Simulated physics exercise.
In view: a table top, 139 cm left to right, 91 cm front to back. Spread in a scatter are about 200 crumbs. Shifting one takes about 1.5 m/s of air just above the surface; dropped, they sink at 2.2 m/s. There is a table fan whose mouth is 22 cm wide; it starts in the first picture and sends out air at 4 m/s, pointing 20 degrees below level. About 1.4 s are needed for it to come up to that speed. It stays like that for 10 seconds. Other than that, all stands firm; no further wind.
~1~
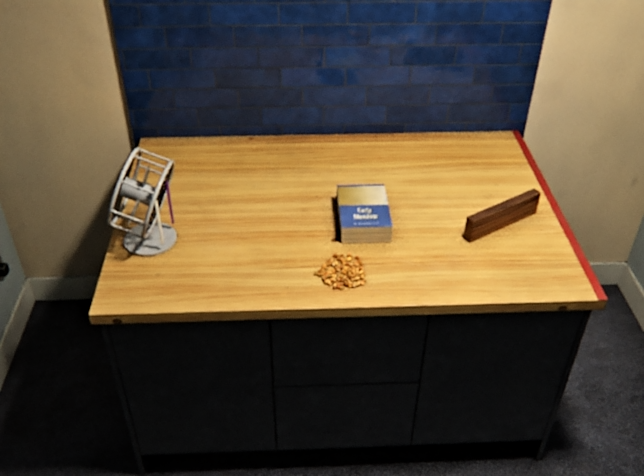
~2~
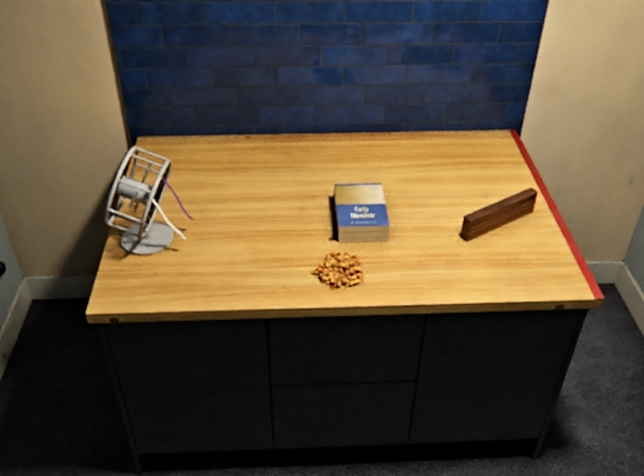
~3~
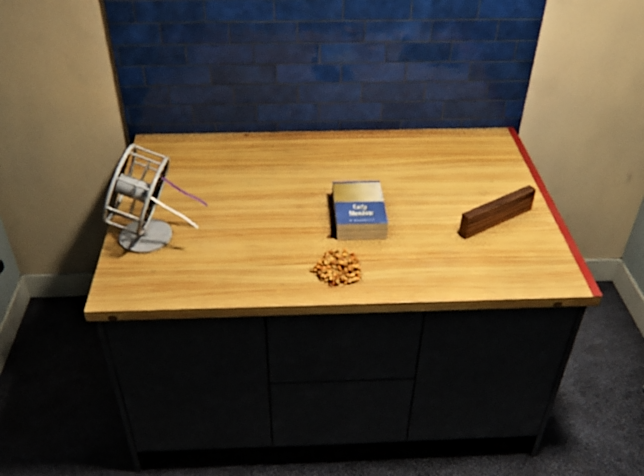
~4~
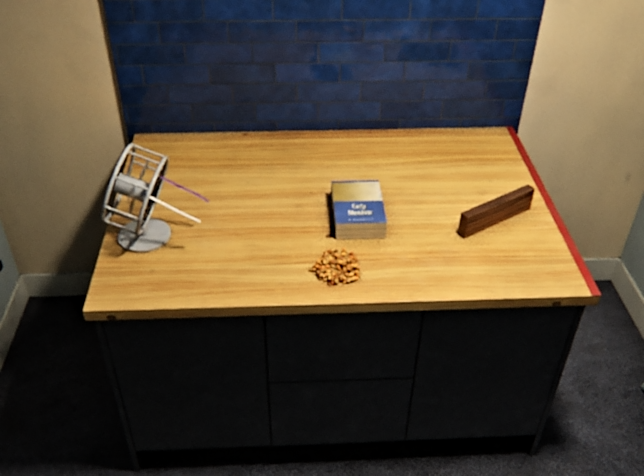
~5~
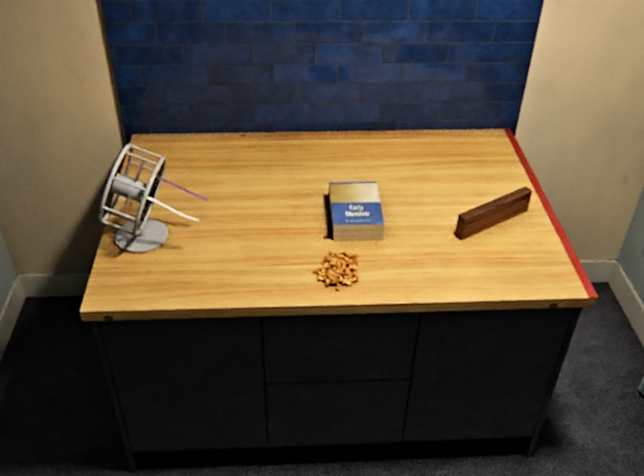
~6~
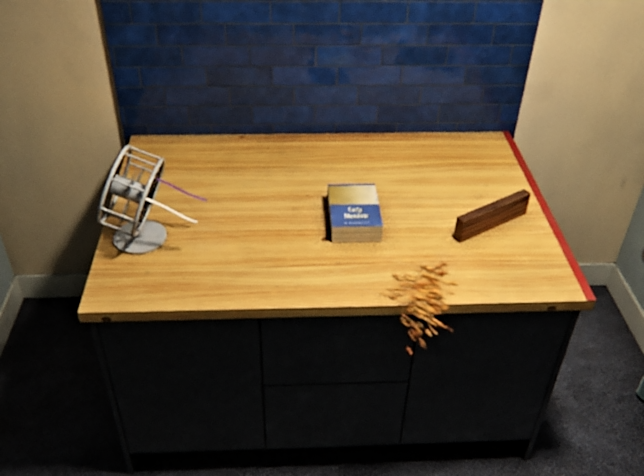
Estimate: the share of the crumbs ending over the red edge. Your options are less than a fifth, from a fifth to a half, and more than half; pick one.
Fewer than one in five.
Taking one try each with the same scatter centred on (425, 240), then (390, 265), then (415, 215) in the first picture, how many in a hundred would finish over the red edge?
Taking the three spots in order, you'd get around 80 percent, 50 percent and 20 percent.
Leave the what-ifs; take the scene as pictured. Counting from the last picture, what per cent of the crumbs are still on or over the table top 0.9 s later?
About 0 %.
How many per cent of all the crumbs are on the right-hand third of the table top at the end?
About 0 percent.
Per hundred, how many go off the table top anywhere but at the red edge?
That works out to near 90 per cent.
Then, 0.9 s after the last picture, 8 % are over the red edge; 100 % have settled or left.
Then, 2.1 s after the last picture, 8 % are over the red edge; 100 % have settled or left.
Then, 4.4 s after the last picture, 8 % are over the red edge; 100 % have settled or left.
Then, 8.9 s after the last picture, at the end, 8 % are over the red edge.
